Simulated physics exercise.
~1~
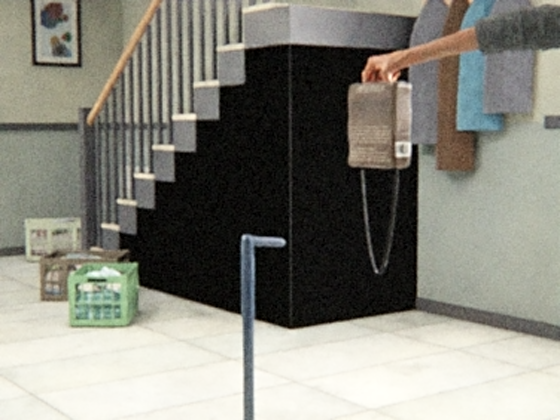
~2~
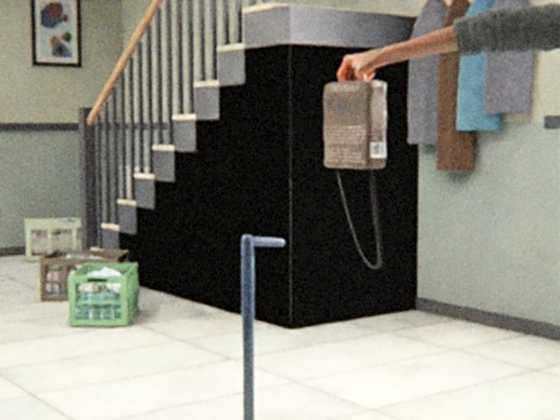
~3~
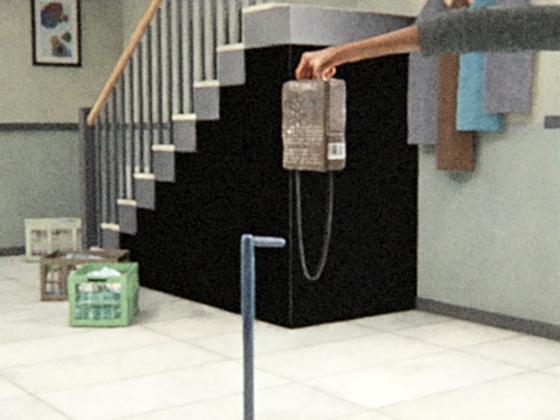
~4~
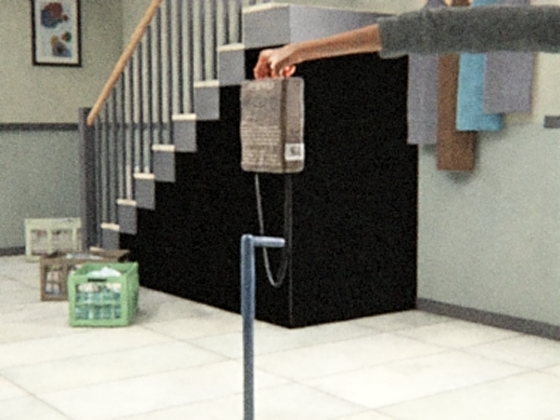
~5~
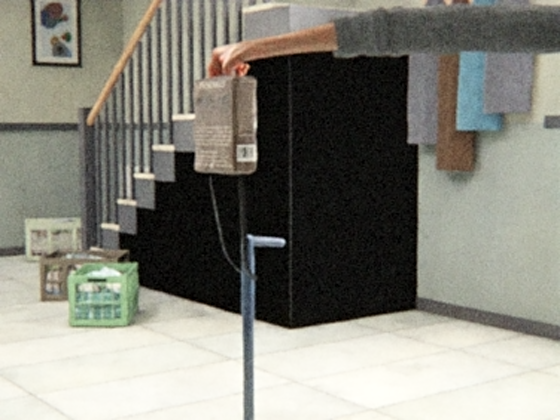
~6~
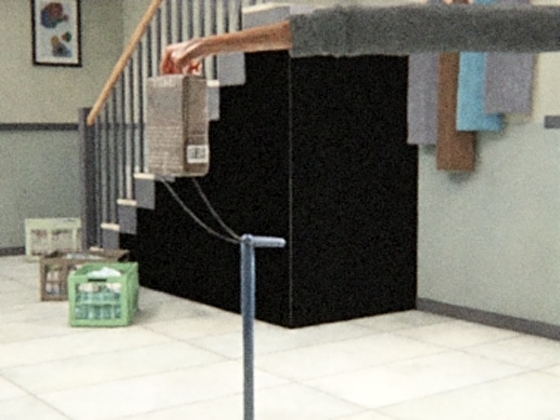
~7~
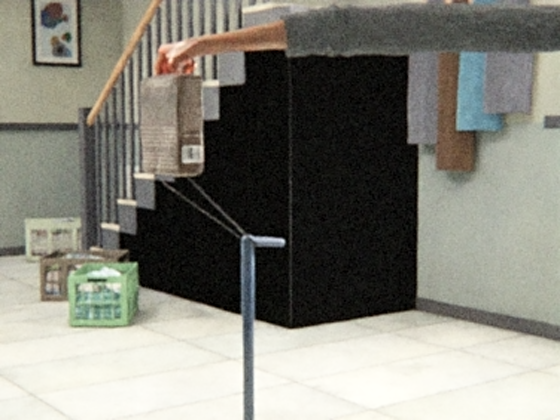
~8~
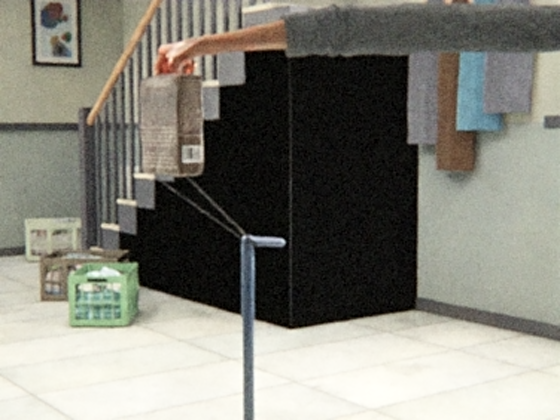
Brown bag held by a hand moving left over a short post, its low-hanging loop catching on the bar and pulling taut.
